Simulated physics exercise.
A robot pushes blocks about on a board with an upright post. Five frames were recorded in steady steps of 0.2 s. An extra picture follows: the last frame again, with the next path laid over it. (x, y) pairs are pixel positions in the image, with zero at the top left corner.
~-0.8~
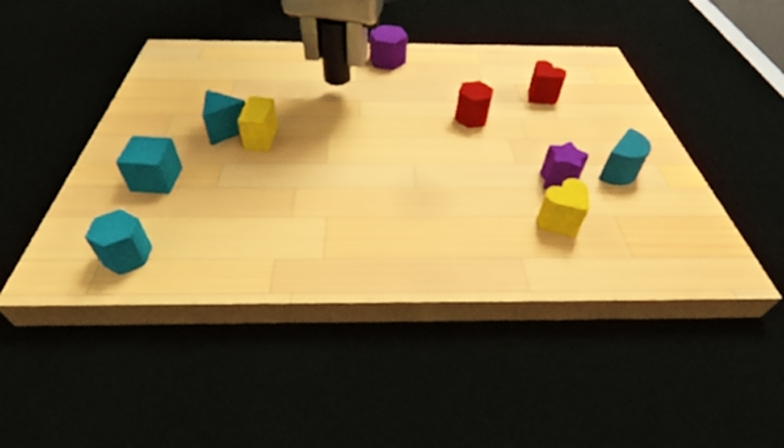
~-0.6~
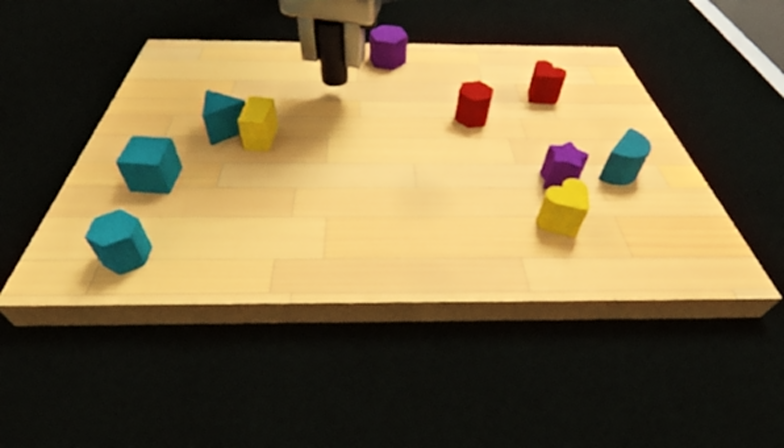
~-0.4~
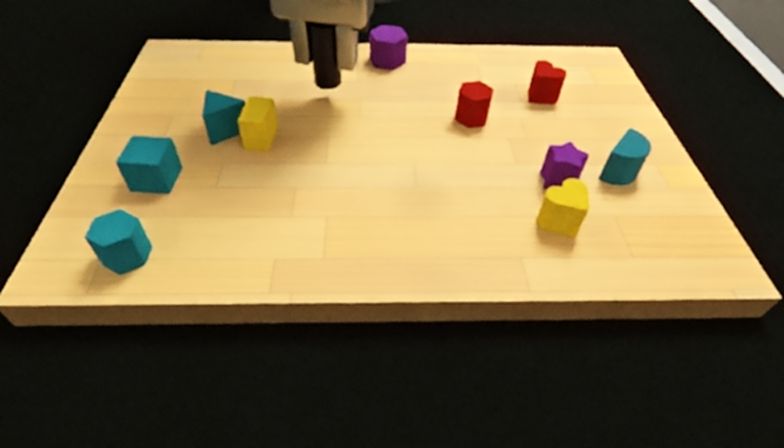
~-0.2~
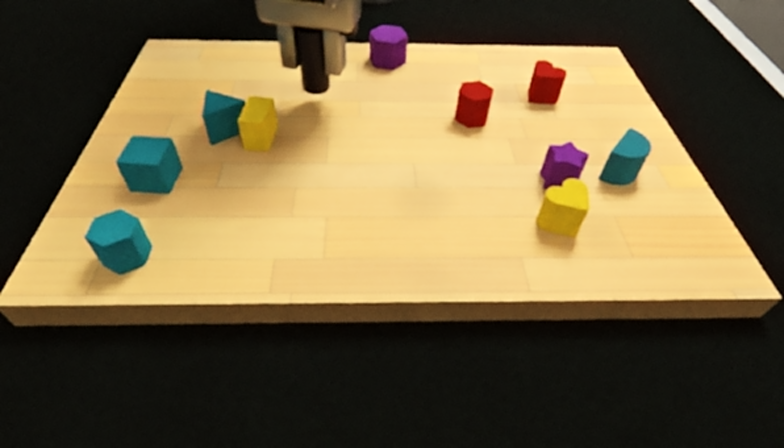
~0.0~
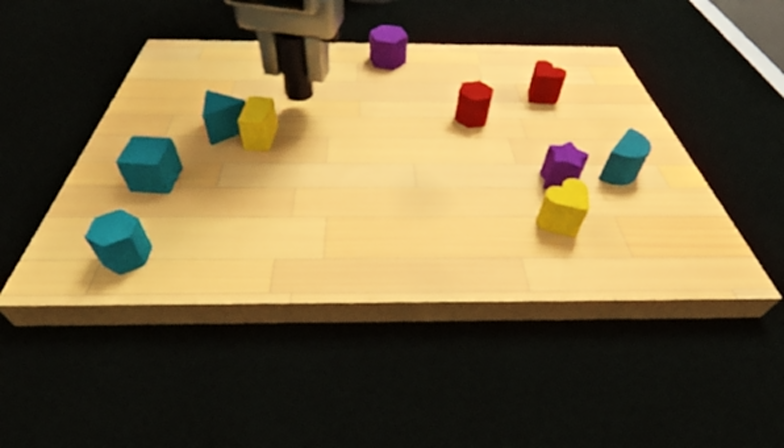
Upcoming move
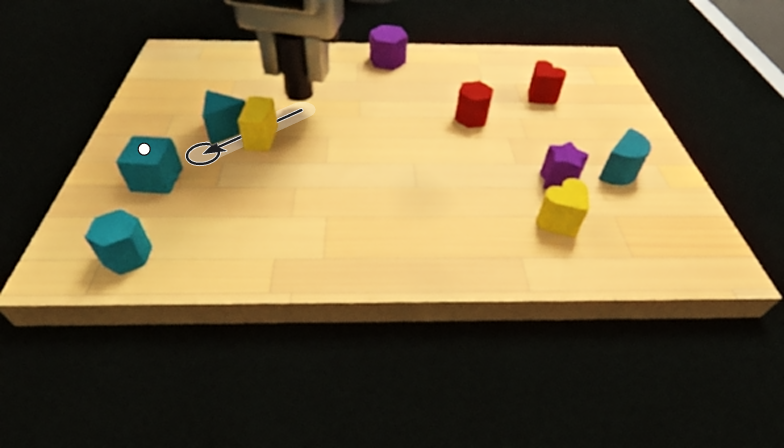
On a light wooden board scattered with turquoise, yellow, red and purple blocks, a robot's dark upright post moves a short way left and slightly nearer, toward the yellow block beside a turquoise one, while every block stays still.
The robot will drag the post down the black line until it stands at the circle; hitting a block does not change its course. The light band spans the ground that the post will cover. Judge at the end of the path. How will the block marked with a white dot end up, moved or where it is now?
Stays where it is.
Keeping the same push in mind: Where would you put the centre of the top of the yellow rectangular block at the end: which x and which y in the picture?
The centre of its top face lies at (215, 143).
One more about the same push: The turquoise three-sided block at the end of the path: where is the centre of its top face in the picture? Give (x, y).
Most likely (180, 109).
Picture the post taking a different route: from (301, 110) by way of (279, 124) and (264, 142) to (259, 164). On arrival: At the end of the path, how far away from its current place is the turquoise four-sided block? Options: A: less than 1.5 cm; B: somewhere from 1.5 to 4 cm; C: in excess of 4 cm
(A)
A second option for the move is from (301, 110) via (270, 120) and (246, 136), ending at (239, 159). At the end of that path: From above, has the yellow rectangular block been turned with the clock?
My answer is no.
Path on the board, from (301, 110) to (203, 154); the dot is on the turquoise four-sided block.
On the path given first. One third of the way, post at (268, 107); yellow rectangular block at (247, 116).
Two thirds of the way, post at (234, 122); turquoise three-sided block at (195, 104), turned 40° clockwise; yellow rectangular block at (224, 134), turned 20° anticlockwise.
At the end, post at (198, 137); turquoise four-sided block in place; turquoise three-sided block at (180, 109), turned 105° clockwise; yellow rectangular block at (215, 143), turned 45° anticlockwise.
